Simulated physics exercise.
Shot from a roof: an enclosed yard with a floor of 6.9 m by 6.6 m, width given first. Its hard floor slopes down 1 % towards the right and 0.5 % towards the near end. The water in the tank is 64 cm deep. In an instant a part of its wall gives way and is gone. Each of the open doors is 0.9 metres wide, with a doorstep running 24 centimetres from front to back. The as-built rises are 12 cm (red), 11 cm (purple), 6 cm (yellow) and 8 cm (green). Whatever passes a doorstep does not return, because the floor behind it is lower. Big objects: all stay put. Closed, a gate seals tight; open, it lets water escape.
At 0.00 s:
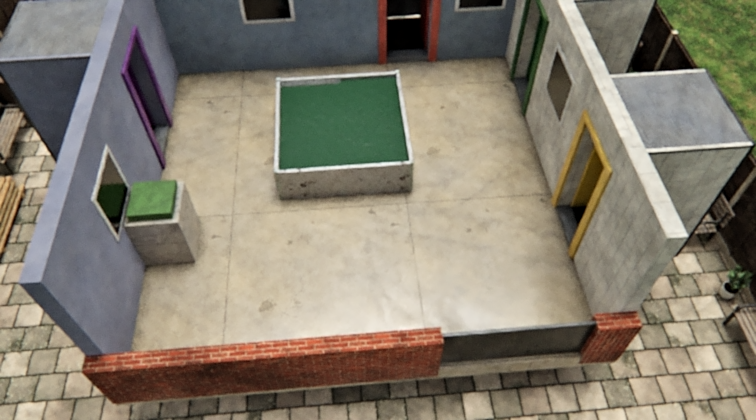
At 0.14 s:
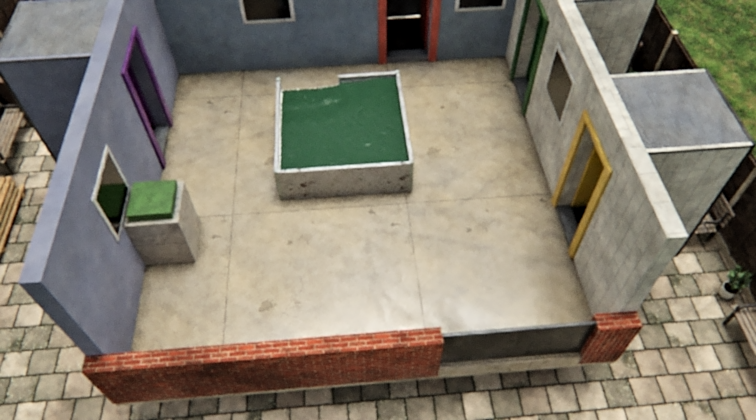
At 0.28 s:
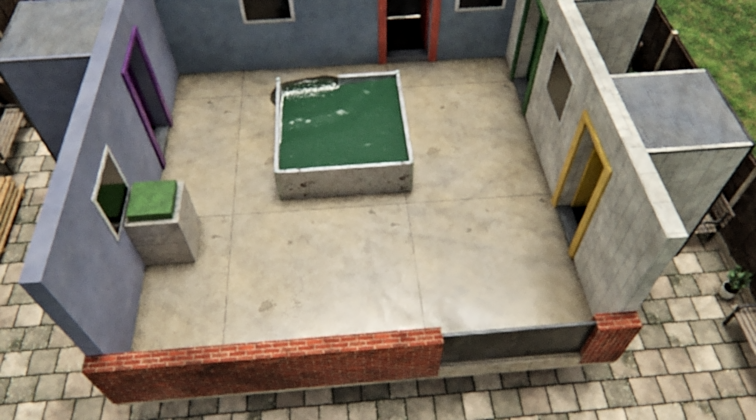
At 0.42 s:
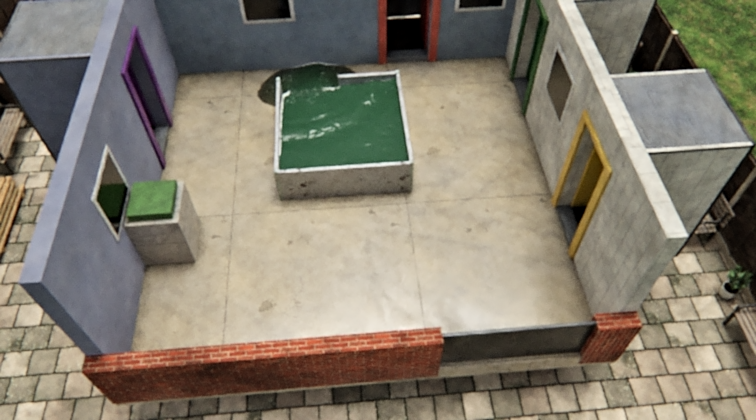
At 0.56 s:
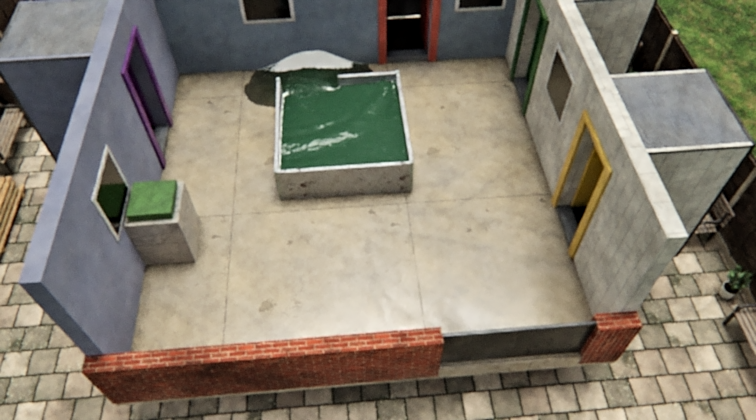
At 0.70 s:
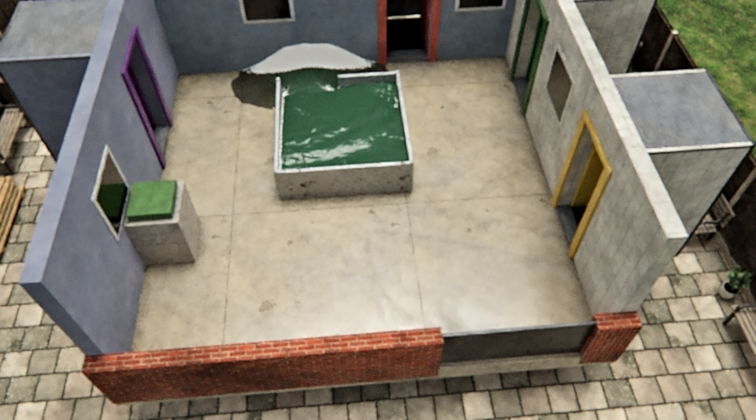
In this clip, a raised tank of green water stands in a walled yard seen from above; part of its far wall disappears, and water pours out behind it, spreading a small puddle across the floor near the back wall.
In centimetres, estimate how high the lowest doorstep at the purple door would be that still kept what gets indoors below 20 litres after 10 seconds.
It comes to roughly 8.5 cm.
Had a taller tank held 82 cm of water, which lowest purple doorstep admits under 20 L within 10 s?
12.0 cm.
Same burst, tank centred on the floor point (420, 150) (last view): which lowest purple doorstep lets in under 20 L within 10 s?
9.0 cm, give or take.
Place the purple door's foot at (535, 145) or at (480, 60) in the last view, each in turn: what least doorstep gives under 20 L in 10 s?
Minimums: Roughly 5.5 cm and 11.0 cm.
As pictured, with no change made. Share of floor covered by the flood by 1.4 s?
10 %.
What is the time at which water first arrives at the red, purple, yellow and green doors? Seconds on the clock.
Red 0.9 s, purple 2.0 s, yellow 3.6 s, green 2.2 s.
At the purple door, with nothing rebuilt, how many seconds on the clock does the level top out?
Crest at t of about 3.2 s.
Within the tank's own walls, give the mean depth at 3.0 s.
About 34 centimetres on average.
After 1.4 s water covers 10 % of the floor, deepest (48 cm) near (301, 71); it has not reached the purple door.
After 3.0 s water covers 35 % of the floor, deepest (34 cm) near (187, 82); 13 cm at the purple door, 1 litre in over its 11 cm doorstep.
After 10.0 s water covers 95 % of the floor, deepest (16 cm) near (597, 340); 5 cm at the purple door, 7 litres in over its 11 cm doorstep.
At the purple door as built, the water arrived by 2.0 s and peaked near 13 cm at 3.2 s.
Run again over the same 10 s with other heights there, 33 litres in over 7 cm, 13 litres over 9.5 cm. The limit of 20 litres is kept from about 8.5 cm up.
